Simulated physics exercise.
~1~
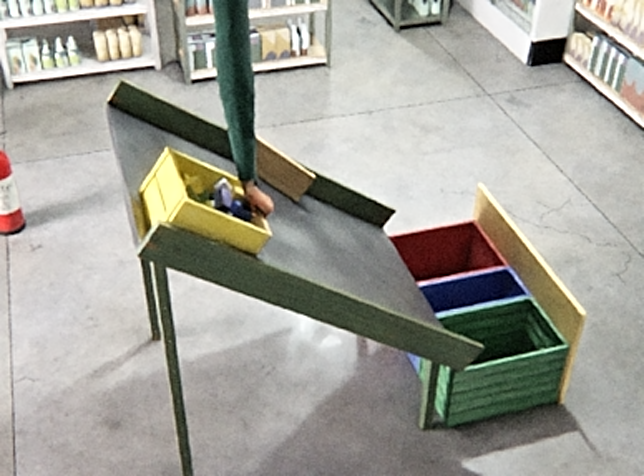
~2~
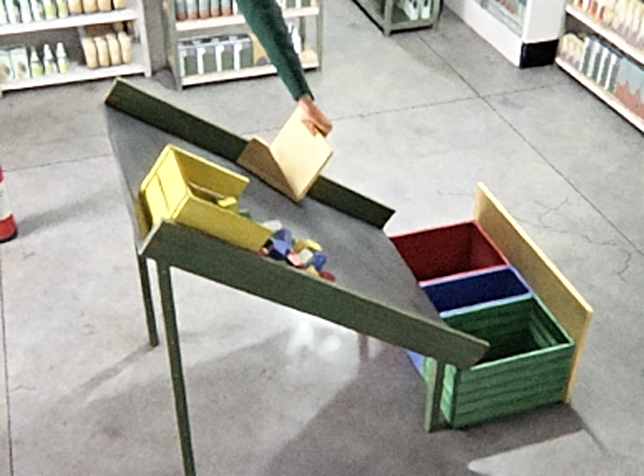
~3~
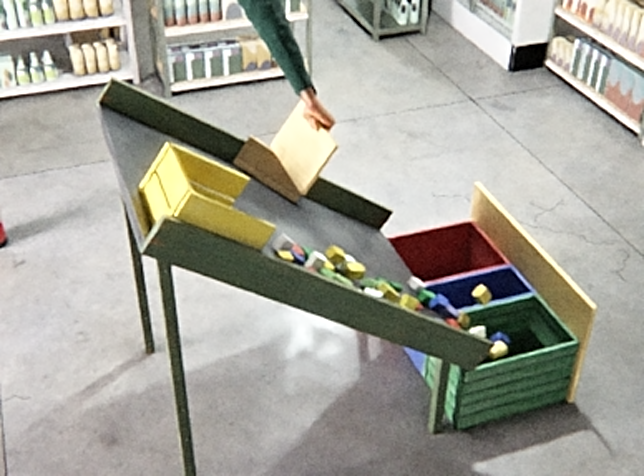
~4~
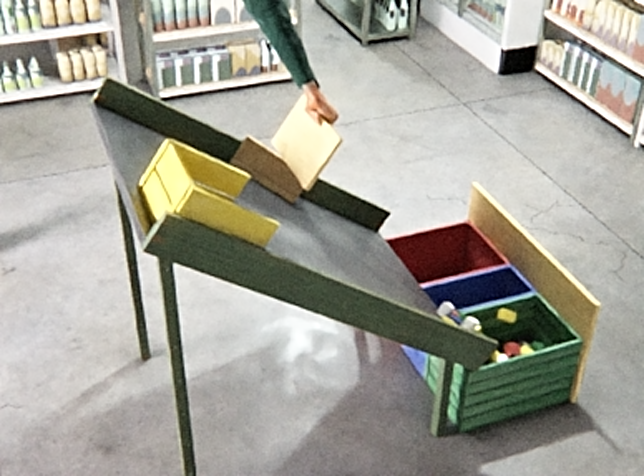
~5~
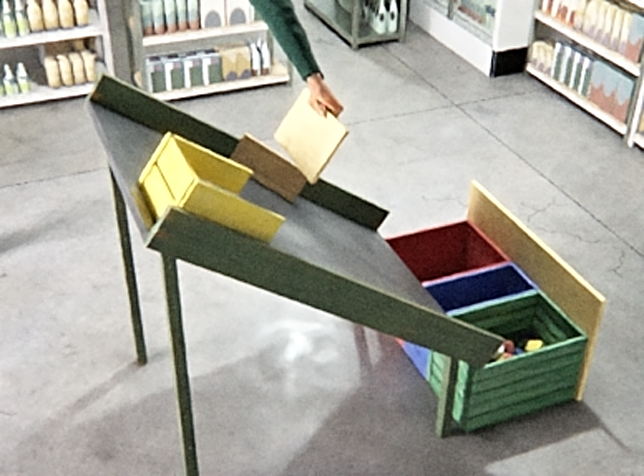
On a shop floor, a hand lifted a wooden gate from a yellow pen on a sloping table, and small colourful bricks tumbled down toward three tubs, mostly dropping into the nearest green one and leaving the slope bare.
